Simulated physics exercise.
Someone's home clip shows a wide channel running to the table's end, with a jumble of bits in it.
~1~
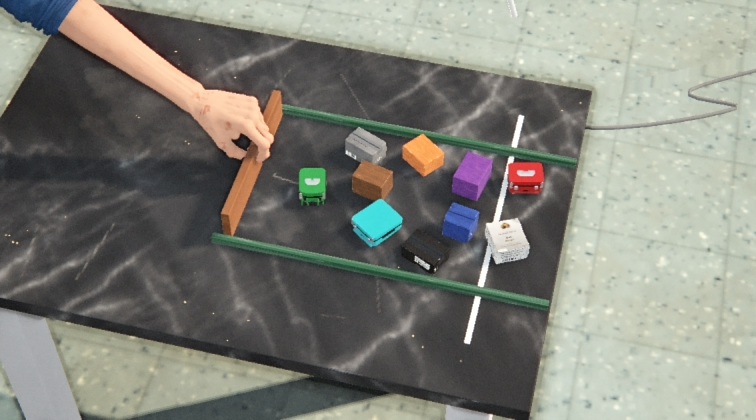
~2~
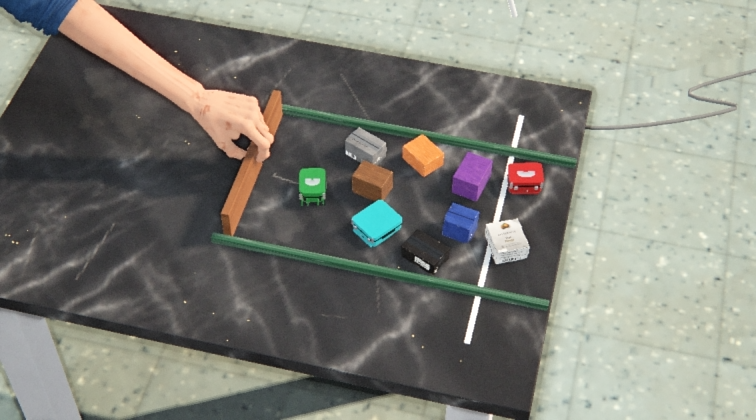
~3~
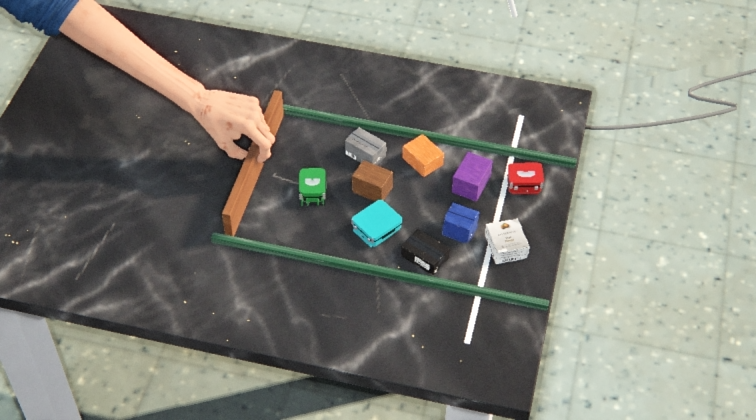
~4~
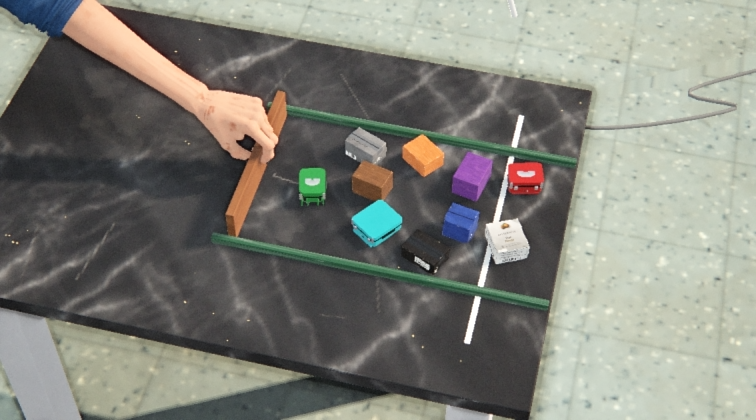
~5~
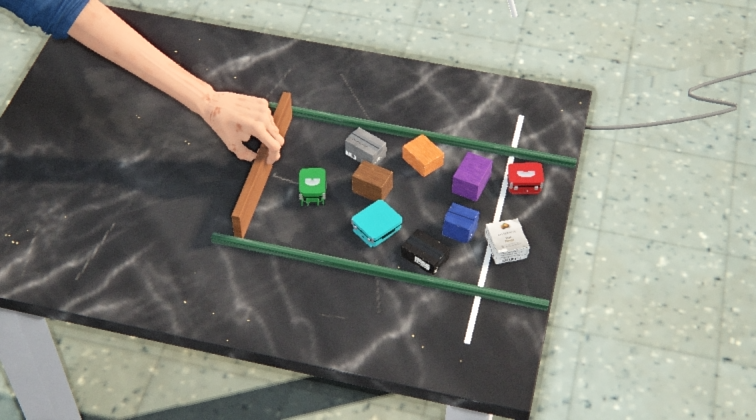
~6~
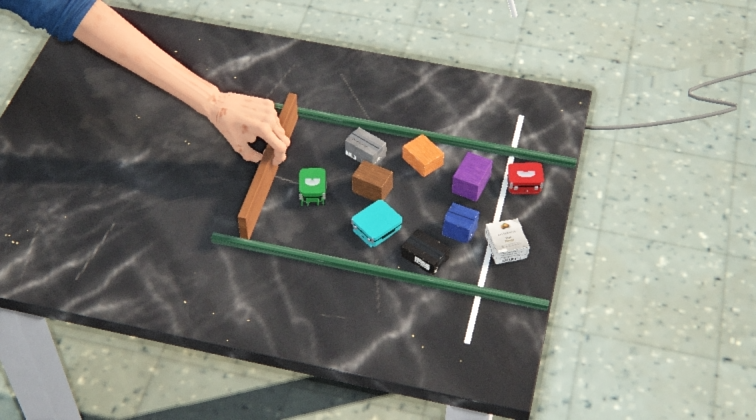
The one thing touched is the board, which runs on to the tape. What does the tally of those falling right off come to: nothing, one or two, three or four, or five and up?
Most likely one of them, or two, will slide off.
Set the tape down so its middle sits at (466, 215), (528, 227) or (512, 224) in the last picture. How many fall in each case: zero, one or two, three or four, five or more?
So, going place by place, I'd say not one; at least five; three or four.
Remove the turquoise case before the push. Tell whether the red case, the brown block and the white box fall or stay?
The red case falls; the brown block remains up; the white box drops off.
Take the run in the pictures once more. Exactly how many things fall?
The number that fall is 2.
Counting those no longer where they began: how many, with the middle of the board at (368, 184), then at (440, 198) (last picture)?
The count is 5 at the first point and 10 at the second.
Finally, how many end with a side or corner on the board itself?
The count is 4.
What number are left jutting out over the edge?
Count: 2.
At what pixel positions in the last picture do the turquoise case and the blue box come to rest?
The turquoise case at (505, 266), the blue box at (533, 237).
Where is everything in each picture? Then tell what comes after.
The first frame shows red case (525, 179); white box (507, 241); blue box (460, 223); board (253, 162); tape (496, 221).
The second frame shows white box (507, 241); turquoise case (377, 224).
The third frame shows blue box (460, 223); board (254, 162).
The fourth frame shows red case (525, 179); orange block (423, 156).
The fifth frame shows white box (507, 241); green case (313, 187).
The sixth frame shows red case (525, 179); white box (507, 241); blue box (460, 223); board (269, 165); tape (496, 221).
A little later, none off yet; red case at rest near (525, 179); white box at rest near (507, 241); blue box at rest near (460, 223).
When it is over, the number that fall off is one or two; down, white box and red case.
